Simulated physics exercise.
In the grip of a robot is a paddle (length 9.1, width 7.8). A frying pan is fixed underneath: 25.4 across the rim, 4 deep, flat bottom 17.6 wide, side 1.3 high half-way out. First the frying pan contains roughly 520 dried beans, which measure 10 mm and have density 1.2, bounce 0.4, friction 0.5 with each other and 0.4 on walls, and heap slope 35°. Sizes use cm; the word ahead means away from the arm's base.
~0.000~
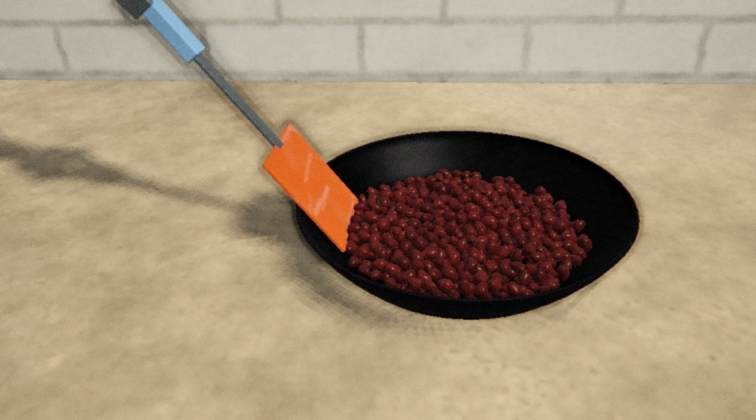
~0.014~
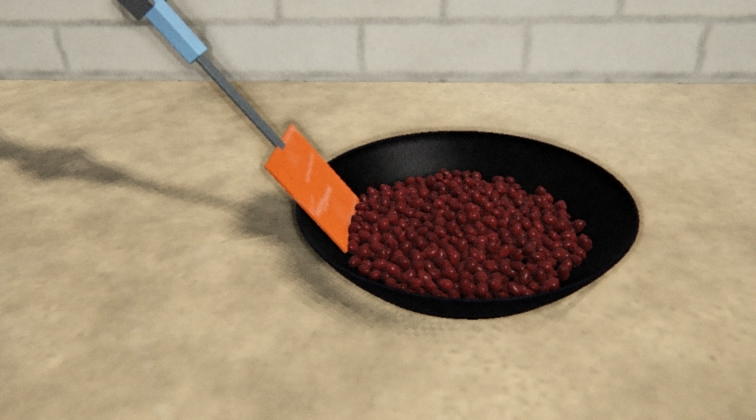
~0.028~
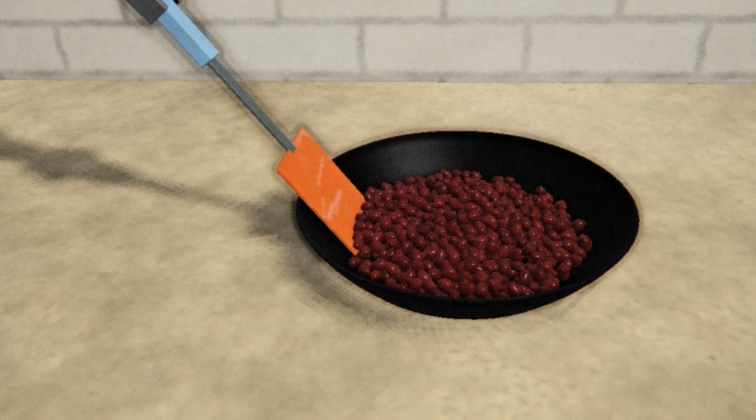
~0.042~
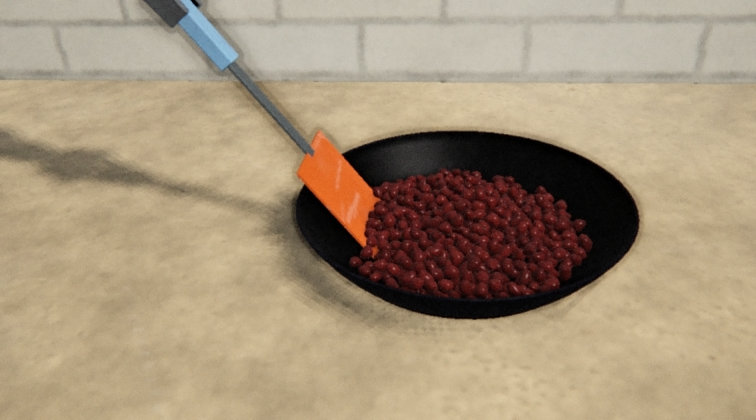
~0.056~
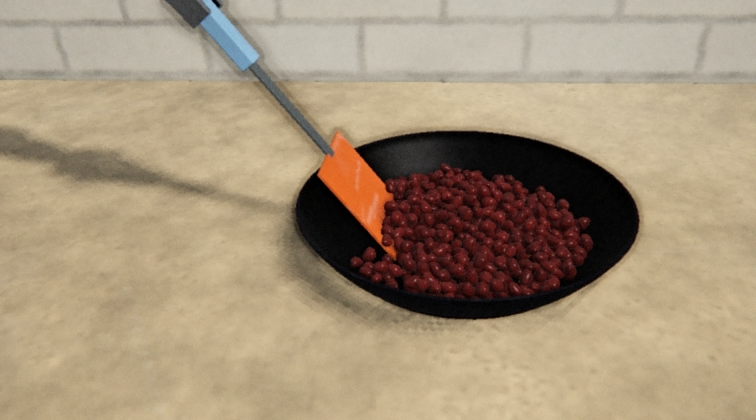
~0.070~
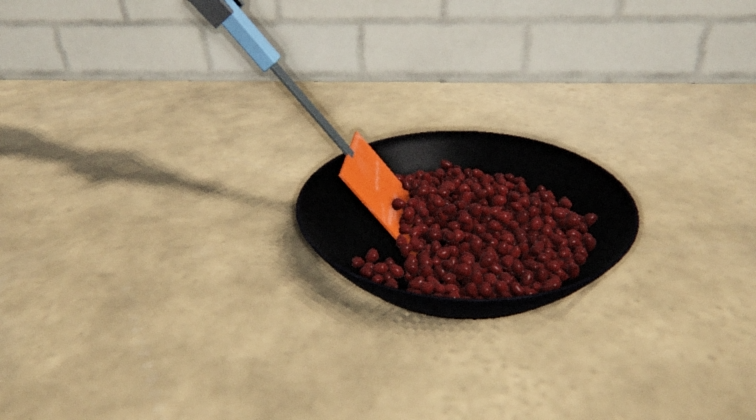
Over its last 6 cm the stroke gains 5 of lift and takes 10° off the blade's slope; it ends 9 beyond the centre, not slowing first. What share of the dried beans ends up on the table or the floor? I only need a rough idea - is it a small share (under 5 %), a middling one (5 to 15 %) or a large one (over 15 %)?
A large one, over 15 %.
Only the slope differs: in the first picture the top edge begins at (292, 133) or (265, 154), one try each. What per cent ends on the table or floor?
First try around 20 percent, second around 20 percent.
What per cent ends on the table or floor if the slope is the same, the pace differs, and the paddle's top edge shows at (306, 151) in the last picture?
That share would be about 5 percent.
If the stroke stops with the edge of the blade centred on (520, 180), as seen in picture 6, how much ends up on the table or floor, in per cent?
I'd estimate about 10 per cent.
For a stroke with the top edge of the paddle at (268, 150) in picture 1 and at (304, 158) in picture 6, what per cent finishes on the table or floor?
Roughly 10 percent ends up there.
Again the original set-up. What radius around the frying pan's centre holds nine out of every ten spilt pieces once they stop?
Around 60 centimetres.
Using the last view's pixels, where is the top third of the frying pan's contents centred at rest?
Around (566, 227).
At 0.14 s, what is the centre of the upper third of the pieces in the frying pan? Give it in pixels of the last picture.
(534, 207).
After 0.11 s, sloping 53°, highest piece 6 above the table; 525 in the frying pan.
After 0.14 s, sloping 50°, highest piece 7 above the table; 525 in the frying pan.
After 0.36 s, sloping 43°, highest piece 11 above the table; 411 in the frying pan, 51 on the table or floor, 63 on the blade or in flight.
After 1.41 s, sloping 43°, highest piece 4 above the table; 411 in the frying pan, 114 on the table or floor.
In the end, 411 in the frying pan, 114 on the table or floor. That is 22 % on the table or floor.
